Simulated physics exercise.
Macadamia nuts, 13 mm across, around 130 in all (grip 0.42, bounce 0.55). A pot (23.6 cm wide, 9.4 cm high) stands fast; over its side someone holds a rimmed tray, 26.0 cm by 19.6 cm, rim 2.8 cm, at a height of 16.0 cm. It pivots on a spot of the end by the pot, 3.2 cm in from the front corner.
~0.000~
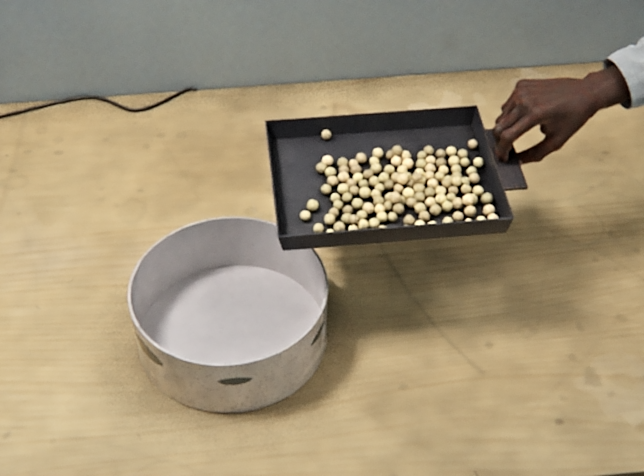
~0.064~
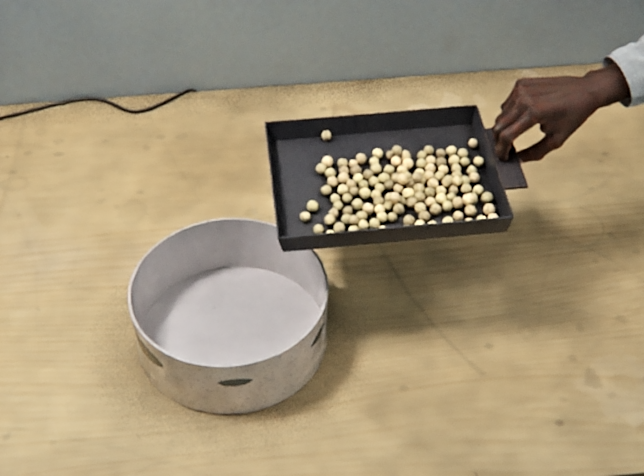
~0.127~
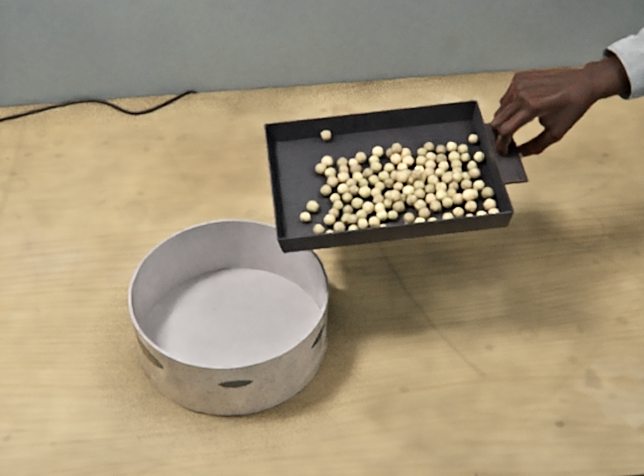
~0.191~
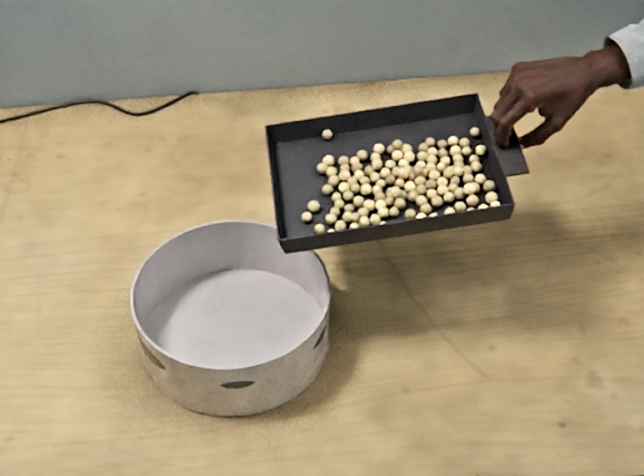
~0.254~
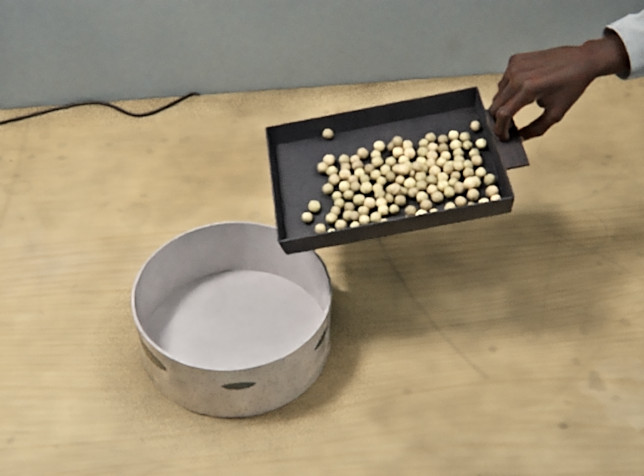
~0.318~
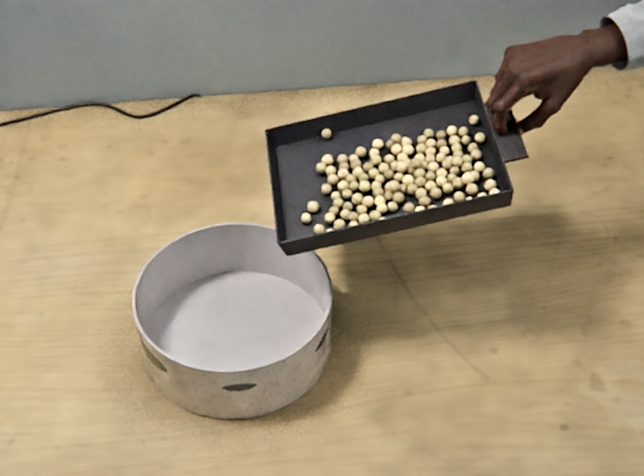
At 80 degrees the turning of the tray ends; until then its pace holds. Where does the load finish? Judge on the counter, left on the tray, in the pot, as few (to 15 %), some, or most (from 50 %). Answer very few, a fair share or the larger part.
Counter very few, tray the larger part, pot very few.
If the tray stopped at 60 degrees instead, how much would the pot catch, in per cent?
It would be near 0 per cent.
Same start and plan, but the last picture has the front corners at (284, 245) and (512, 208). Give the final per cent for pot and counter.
Pot 70, counter 10.
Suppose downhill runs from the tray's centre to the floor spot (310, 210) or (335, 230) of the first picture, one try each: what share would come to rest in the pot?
About 0 and 75 per cent.
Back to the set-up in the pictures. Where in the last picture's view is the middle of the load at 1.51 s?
Near (296, 170).
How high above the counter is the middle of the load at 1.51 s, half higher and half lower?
Roughly 20 cm.
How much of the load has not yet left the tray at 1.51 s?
Some 100 per cent of the load.
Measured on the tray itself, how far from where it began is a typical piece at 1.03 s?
About 10 cm.
After 1.03 s, tilt 43 degrees; the tray holds 100 %, the pot 0 %.
After 1.51 s, tilt 65 degrees; the tray holds 100 %, the pot 0 %.
Then, at 2.06 s, tilt 80 degrees; the tray holds 100 %, the pot 0 %.
In the end, at 2.5 s, counter 0 %, tray 100 %, pot 0 %.
